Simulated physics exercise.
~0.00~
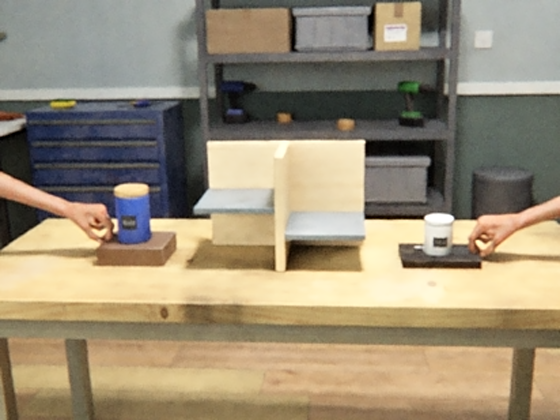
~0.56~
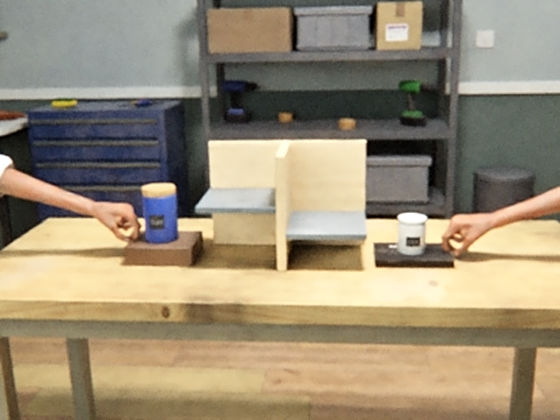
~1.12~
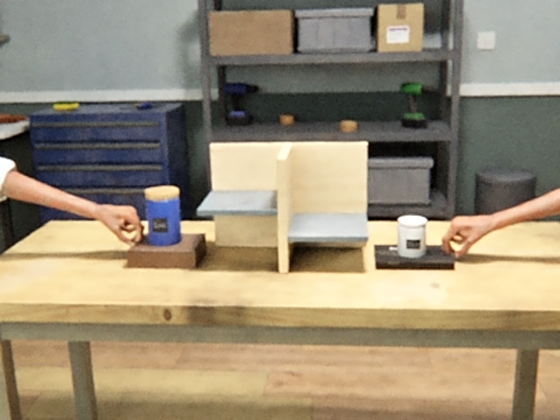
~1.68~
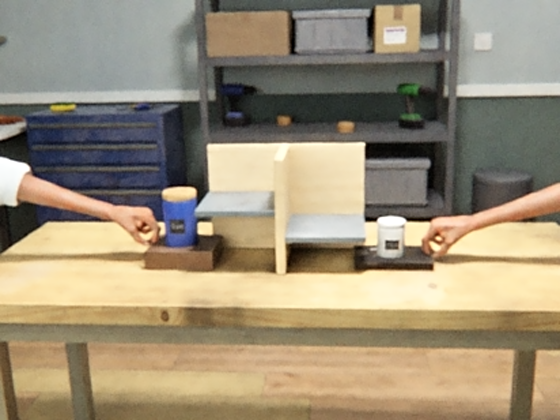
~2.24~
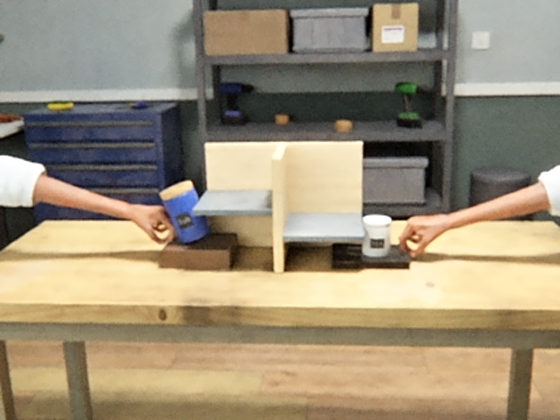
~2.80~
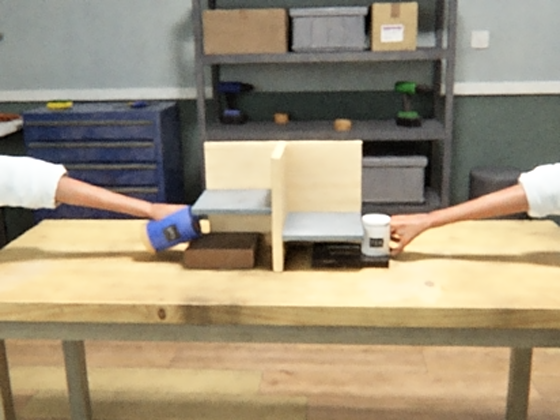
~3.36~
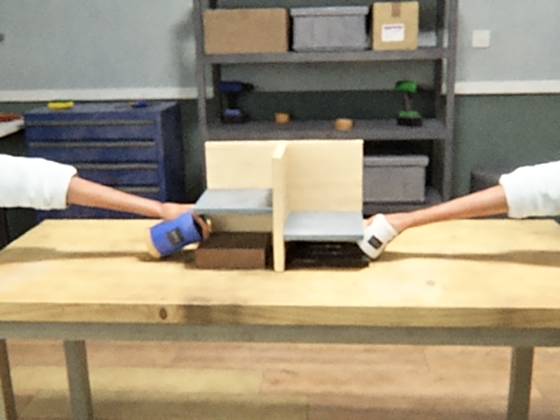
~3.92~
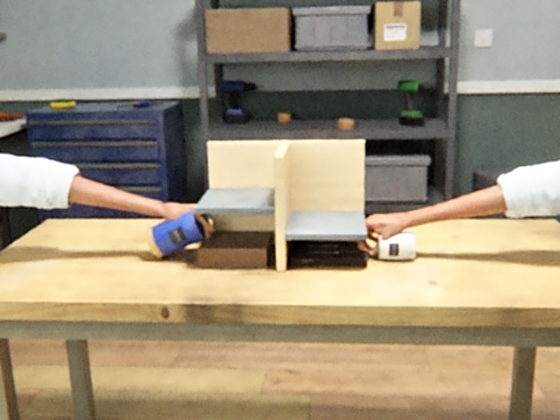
The clip opens on a wooden table where two hands, one from each side, push a blue jar on a brown block and a white jar on a flat black base towards a shelf unit with two low openings. Both bases slide steadily inward with the jars upright. The blue jar meets the left shelf first and tilts back, then topples onto its side as its block slides underneath. The white jar is held back by the right shelf while its base continues under, and it leans outward. Finally both jars lie on their sides, scraped off their bases, outside the openings.
